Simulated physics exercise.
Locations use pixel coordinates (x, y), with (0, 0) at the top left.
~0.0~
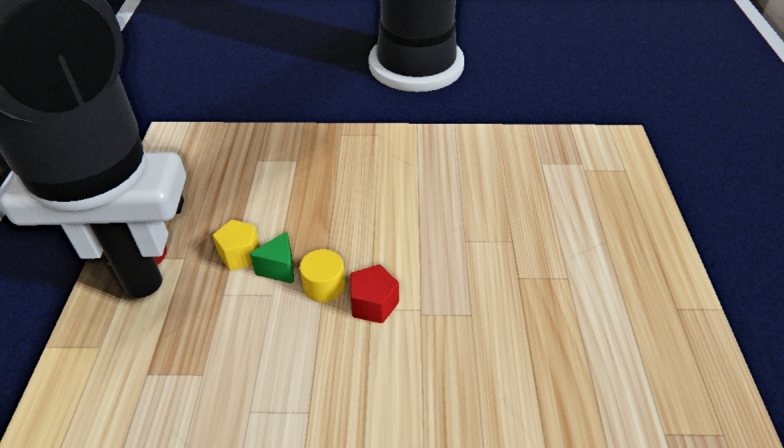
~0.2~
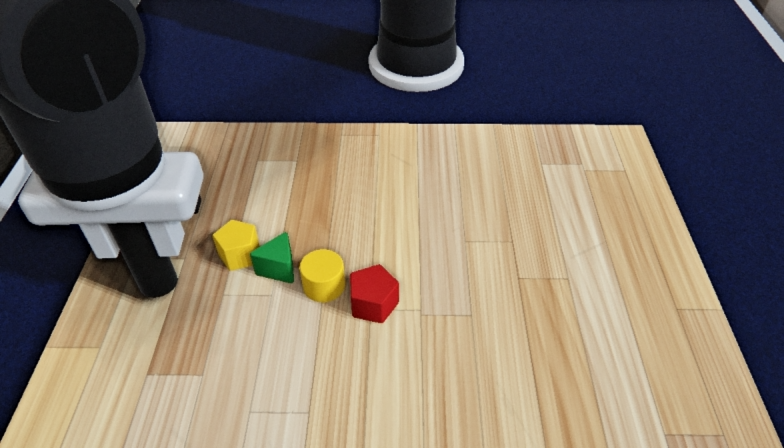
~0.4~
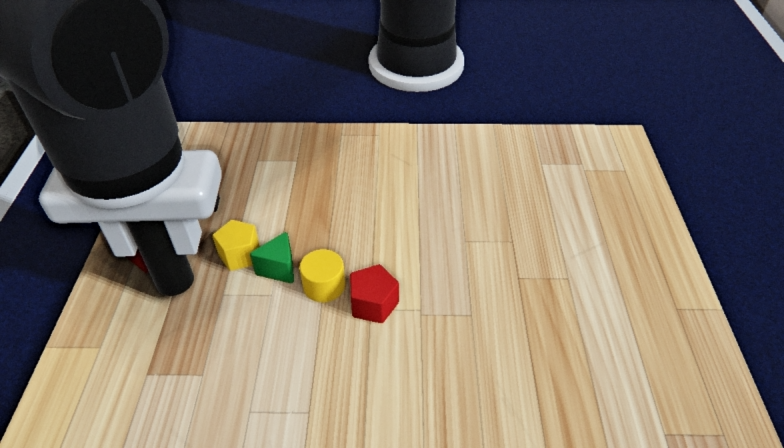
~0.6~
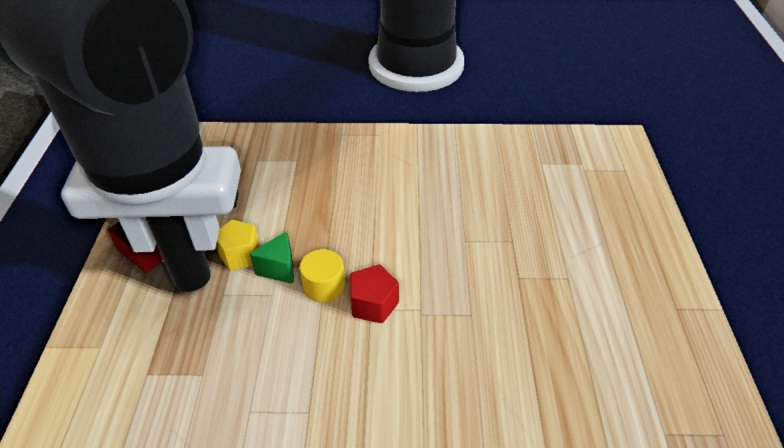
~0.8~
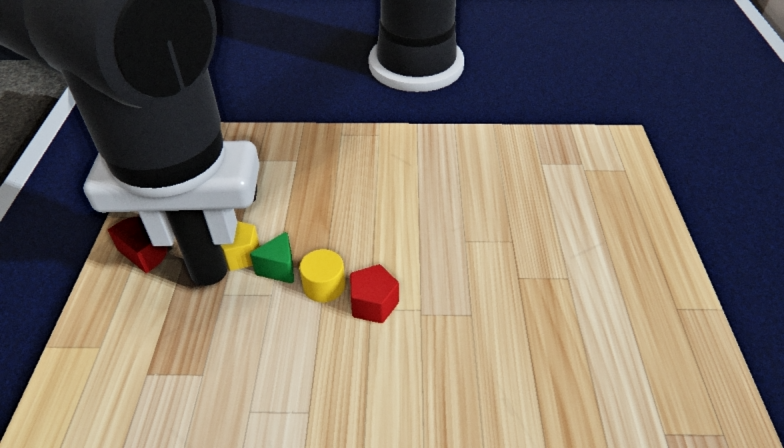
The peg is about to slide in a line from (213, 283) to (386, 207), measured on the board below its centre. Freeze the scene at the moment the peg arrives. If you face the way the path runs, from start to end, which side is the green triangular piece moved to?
Answer: Right.
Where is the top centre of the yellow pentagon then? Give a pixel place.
Located at (260, 211).
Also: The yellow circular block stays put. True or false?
Verdict: False.
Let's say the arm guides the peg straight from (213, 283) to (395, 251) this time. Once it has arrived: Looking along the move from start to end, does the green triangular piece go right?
Going by the path, no.
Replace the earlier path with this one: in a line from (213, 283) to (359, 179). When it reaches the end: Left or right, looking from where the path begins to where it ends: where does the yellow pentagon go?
Gets pushed left.
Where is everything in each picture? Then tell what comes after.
The first frame shows peg's lower end at (144, 284); red half-round block hidden; yellow pentagon at (235, 234); green triangular piece at (275, 249); yellow circular block at (321, 265).
The second frame shows peg at (159, 284); blocks still.
The third frame shows peg at (176, 282); blocks still.
The fourth frame shows peg at (192, 278); blocks still.
The fifth frame shows peg at (209, 272); red half-round block at (136, 231); yellow pentagon at (235, 234); green triangular piece at (275, 249); yellow circular block at (321, 265).
The first path, step by step. One third of the way, peg at (274, 244); yellow pentagon at (260, 211), turned 85° anticlockwise; green triangular piece at (307, 248), turned 50° clockwise; yellow circular block at (329, 269).
Two thirds of the way, peg at (332, 219); yellow pentagon at (260, 211), turned 85° anticlockwise; green triangular piece at (322, 240); yellow circular block at (329, 272).
At the end, peg at (386, 196); red half-round block still; yellow pentagon at (260, 211), turned 85° anticlockwise; green triangular piece at (322, 240), turned 125° clockwise; yellow circular block at (329, 272).
